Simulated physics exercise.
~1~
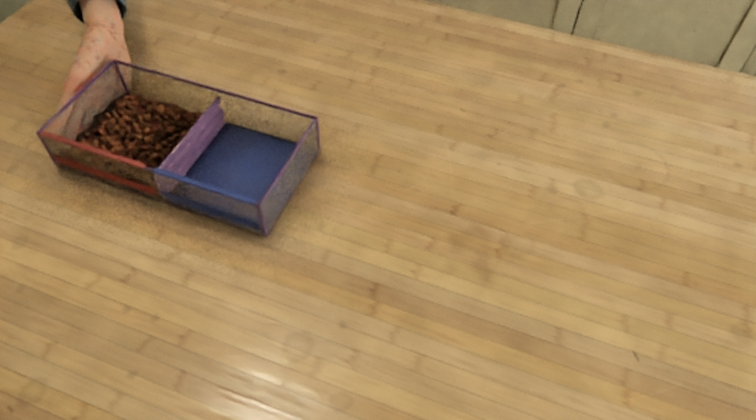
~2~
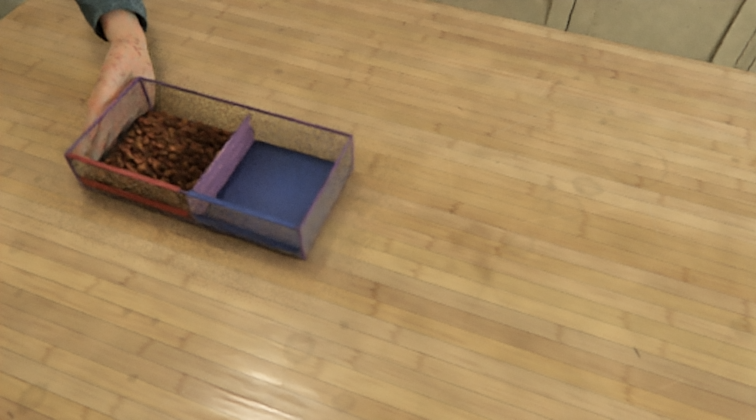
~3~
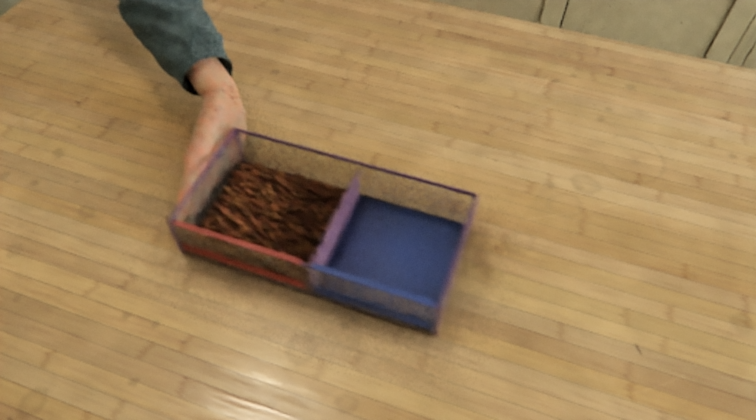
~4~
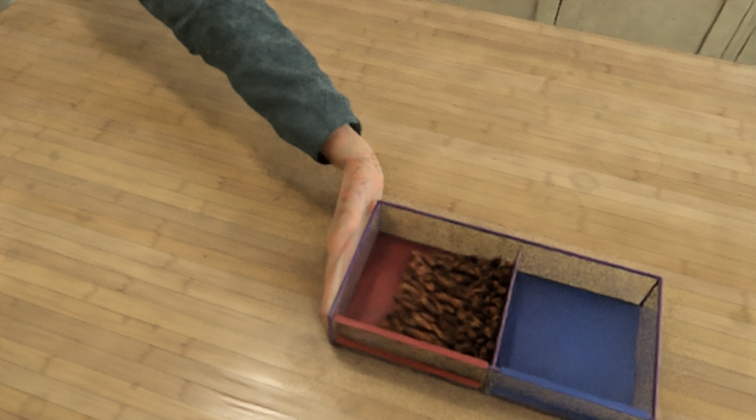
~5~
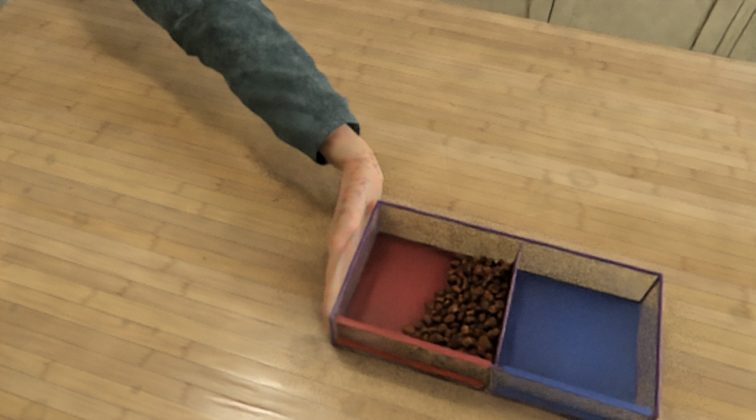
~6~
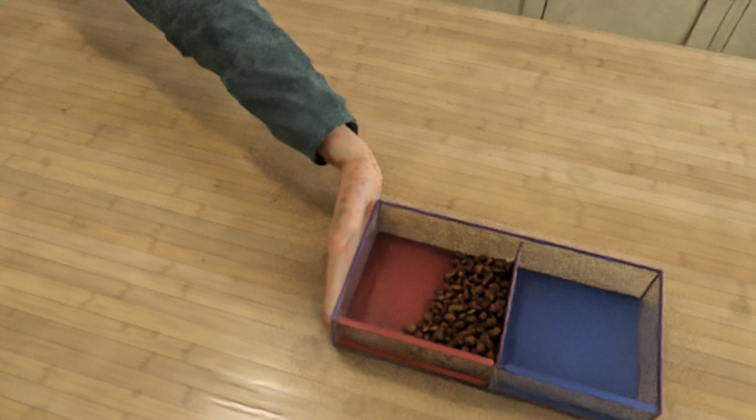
On a wooden tabletop, a hand pushed a clear divided tray toward the lower right, then stopped, and the brown kibble in its red left compartment slid up against the divider and stayed there, leaving the blue side empty.
